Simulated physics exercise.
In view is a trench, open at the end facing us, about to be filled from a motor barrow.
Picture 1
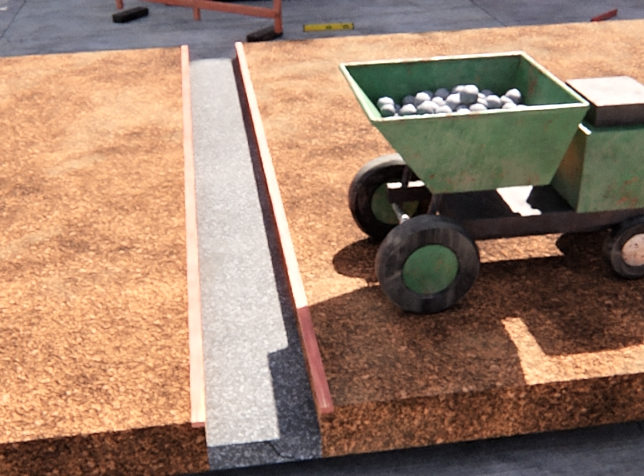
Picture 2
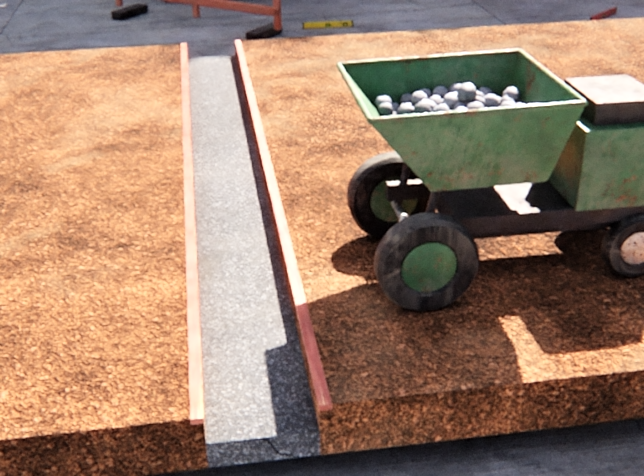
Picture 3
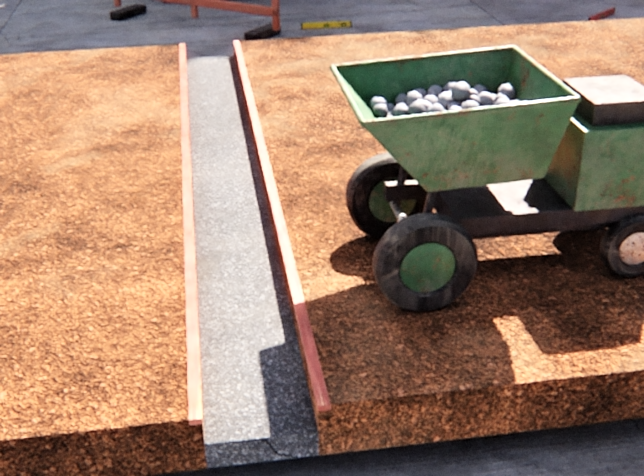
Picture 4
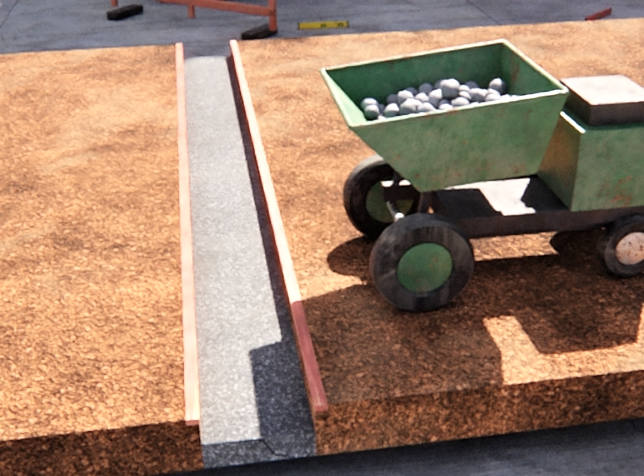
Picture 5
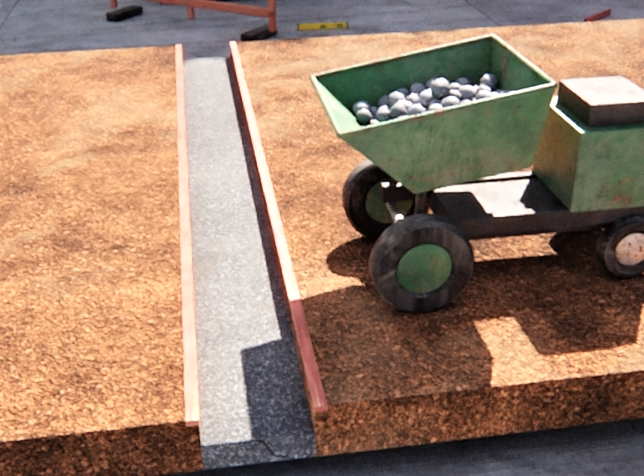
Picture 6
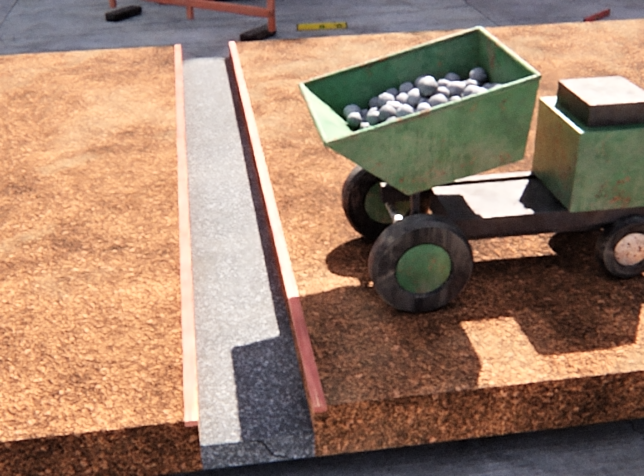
The video shows a green motor barrow loaded with round grey cobbles standing on brown ground to the right of a shallow, pale-bottomed trench; its skip starts level, then gradually tilts a little toward the left, the cobbles still inside.
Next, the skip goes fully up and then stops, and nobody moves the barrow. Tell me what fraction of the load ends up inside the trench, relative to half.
Inside the trench ends up over half of the load.
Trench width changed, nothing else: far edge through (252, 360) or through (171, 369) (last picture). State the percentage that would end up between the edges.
You'd get 0 in a hundred the first time and 90 in a hundred the second.
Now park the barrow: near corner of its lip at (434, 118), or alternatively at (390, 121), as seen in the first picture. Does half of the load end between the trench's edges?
Well, the first try gives the bigger portion, and the second gives the bigger portion.
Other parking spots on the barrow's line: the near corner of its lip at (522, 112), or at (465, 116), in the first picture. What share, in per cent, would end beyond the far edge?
It comes out near 0 in a hundred for the first and near 0 in a hundred for the second.
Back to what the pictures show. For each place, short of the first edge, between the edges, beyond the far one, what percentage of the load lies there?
Out of a hundred, short 0, between 75, beyond 15.
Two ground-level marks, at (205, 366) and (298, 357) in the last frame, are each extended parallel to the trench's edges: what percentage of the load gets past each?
That's 20 in a hundred for the first and 90 in a hundred for the second.
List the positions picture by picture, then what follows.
Lip of the skip at (373, 122), level; top of the load at (477, 115), round cobbles; first edge of the trench at (314, 355); far edge at (196, 368), the trench over half as wide as the skip, and shallow for its width, in the first frame.
Lip of the skip at (371, 121), level; top of the load at (475, 112), in the second frame.
Lip of the skip at (363, 124), tipped barely; top of the load at (469, 111), in the third frame.
Lip of the skip at (352, 128), tipped a little; top of the load at (459, 109), in the fourth frame.
Lip of the skip at (340, 136), tipped a little; top of the load at (484, 100), in the fifth frame.
Lip of the skip at (326, 144), tipped a little; top of the load at (472, 95); first edge of the trench at (308, 355); far edge at (189, 367), in the sixth frame.
Soon after the last picture, skip tipped steeply; all in the skip.
A little later, skip tipped right over; most in the skip; about a quarter in or heaped over the trench; a stray few beyond it.
Later still, skip tipped right over; a small part in the skip; about two thirds in or heaped over the trench; a small part beyond it.
At rest, skip tipped right over; a small part in the skip; most in or heaped over the trench; a small part beyond it.
